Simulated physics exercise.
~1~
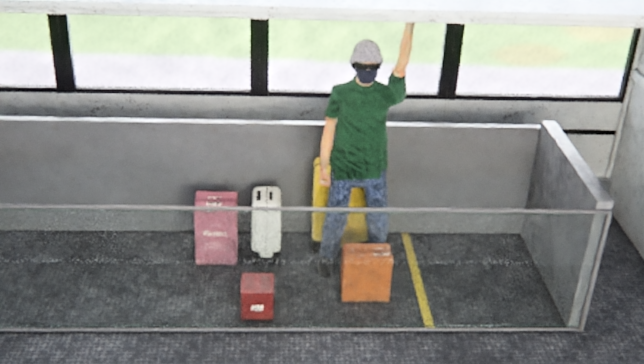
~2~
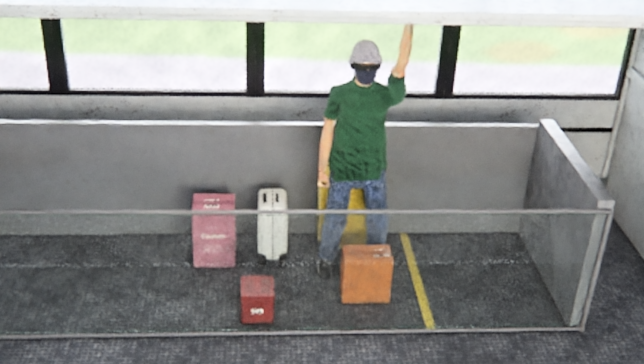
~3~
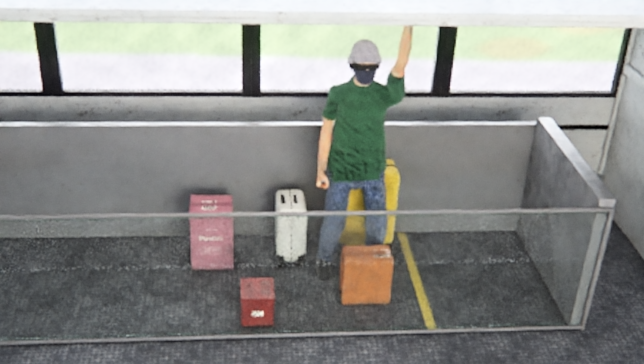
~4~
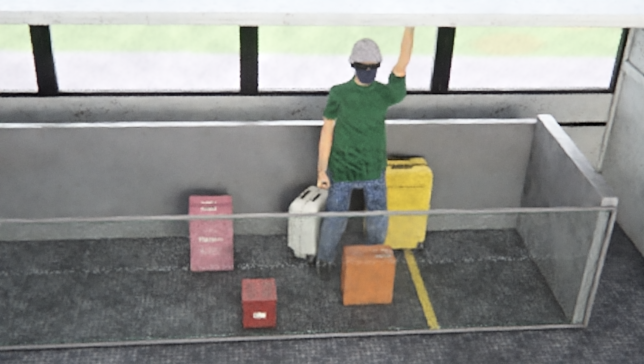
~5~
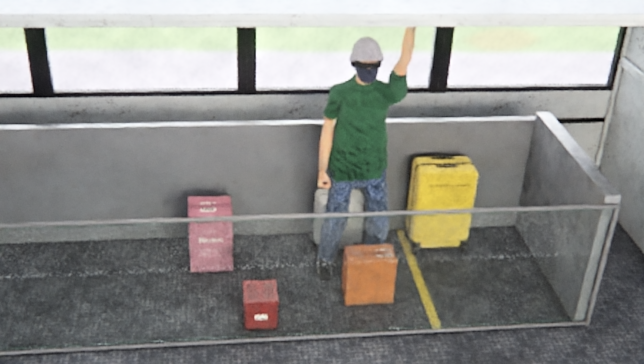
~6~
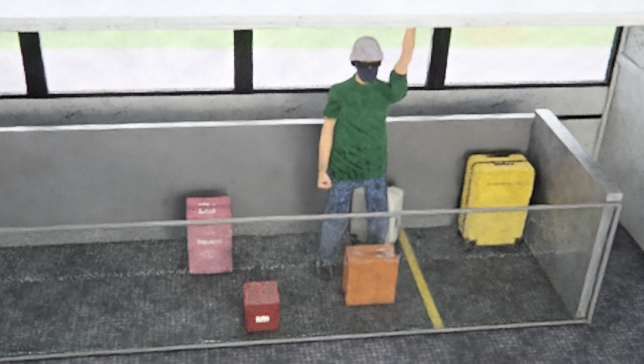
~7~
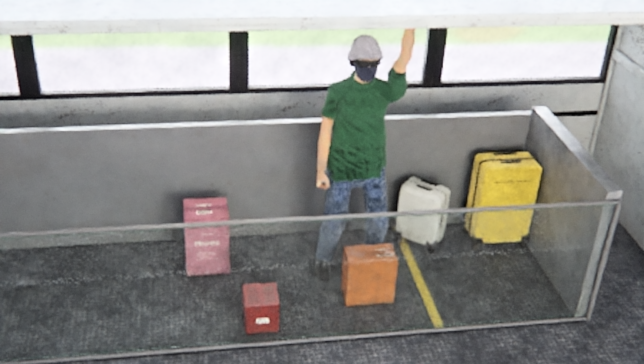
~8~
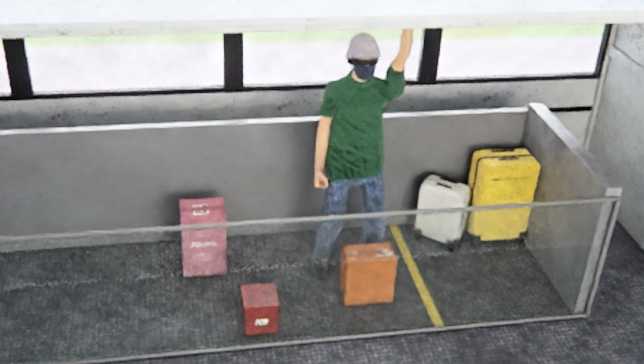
We see a masked person in a green shirt holding on overhead in a tram bay as a yellow wheeled case, then a smaller white one, rolls right past the yellow line, ending side by side near the right wall, while the pink, red and orange items stay left of it.
